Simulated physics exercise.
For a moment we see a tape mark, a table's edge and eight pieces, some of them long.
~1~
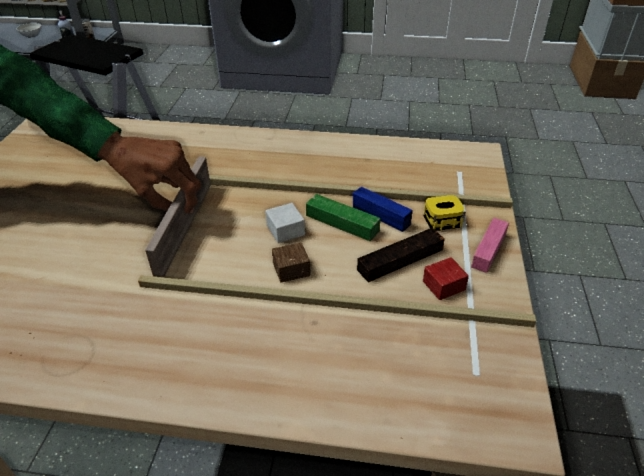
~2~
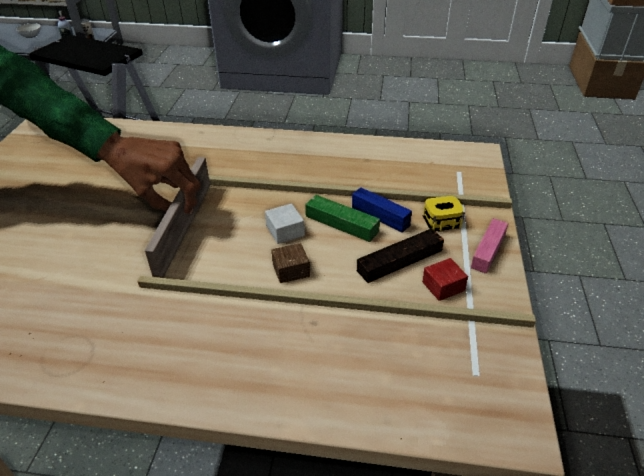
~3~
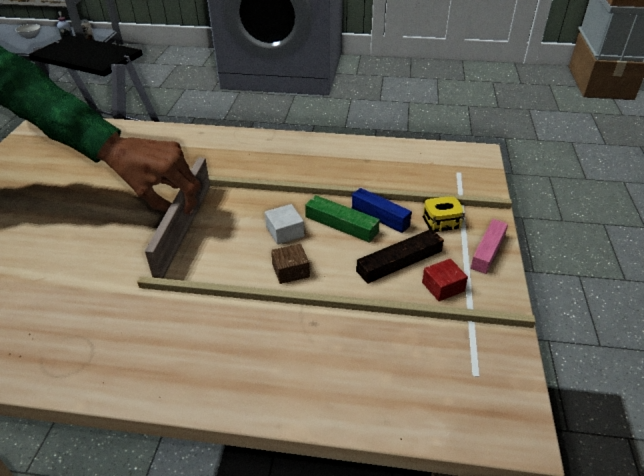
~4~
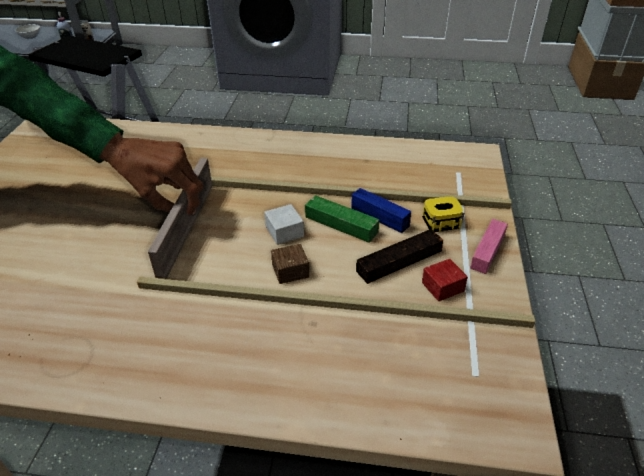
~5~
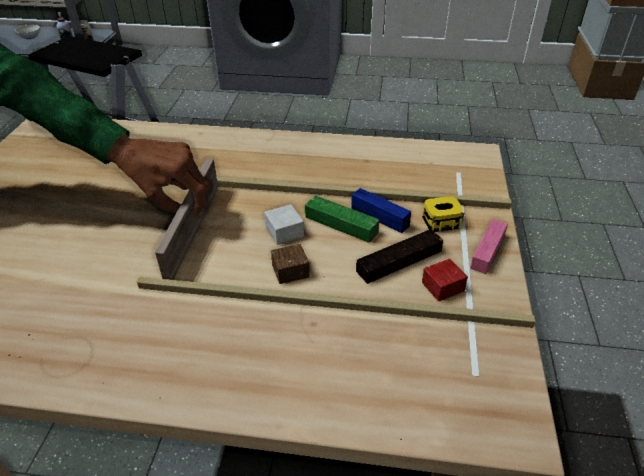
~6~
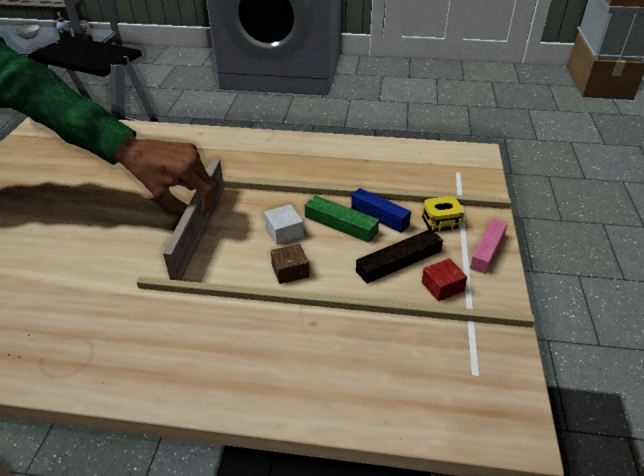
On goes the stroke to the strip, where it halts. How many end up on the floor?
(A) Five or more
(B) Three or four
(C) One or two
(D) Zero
Answer: B.
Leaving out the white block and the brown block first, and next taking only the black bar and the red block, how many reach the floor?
1 in the first try, 2 in the second.
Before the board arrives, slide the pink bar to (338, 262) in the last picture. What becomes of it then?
Result: It does not come off.
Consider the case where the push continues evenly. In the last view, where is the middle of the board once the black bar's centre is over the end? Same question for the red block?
The middle is at (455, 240) when it's the black bar, and at (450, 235) when it's the red block.
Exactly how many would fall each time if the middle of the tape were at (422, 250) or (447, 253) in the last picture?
You'd find 1 and then 1 on the floor.
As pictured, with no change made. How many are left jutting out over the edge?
The total comes out at 2.
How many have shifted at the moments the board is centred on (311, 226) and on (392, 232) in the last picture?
Counts: 3 and 8.
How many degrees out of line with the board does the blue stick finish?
Roughly 50° out of line.
Soon after, none off yet; pink bar at rest near (489, 245); yellow case at rest near (442, 214); red block at rest near (444, 280).
After that, none off yet; pink bar at rest near (492, 246); yellow case displaced a little near (456, 213); red block displaced a little near (457, 286).
In the end, the number that fall off is three or four; gone, black bar, red block, yellow case and pink bar.
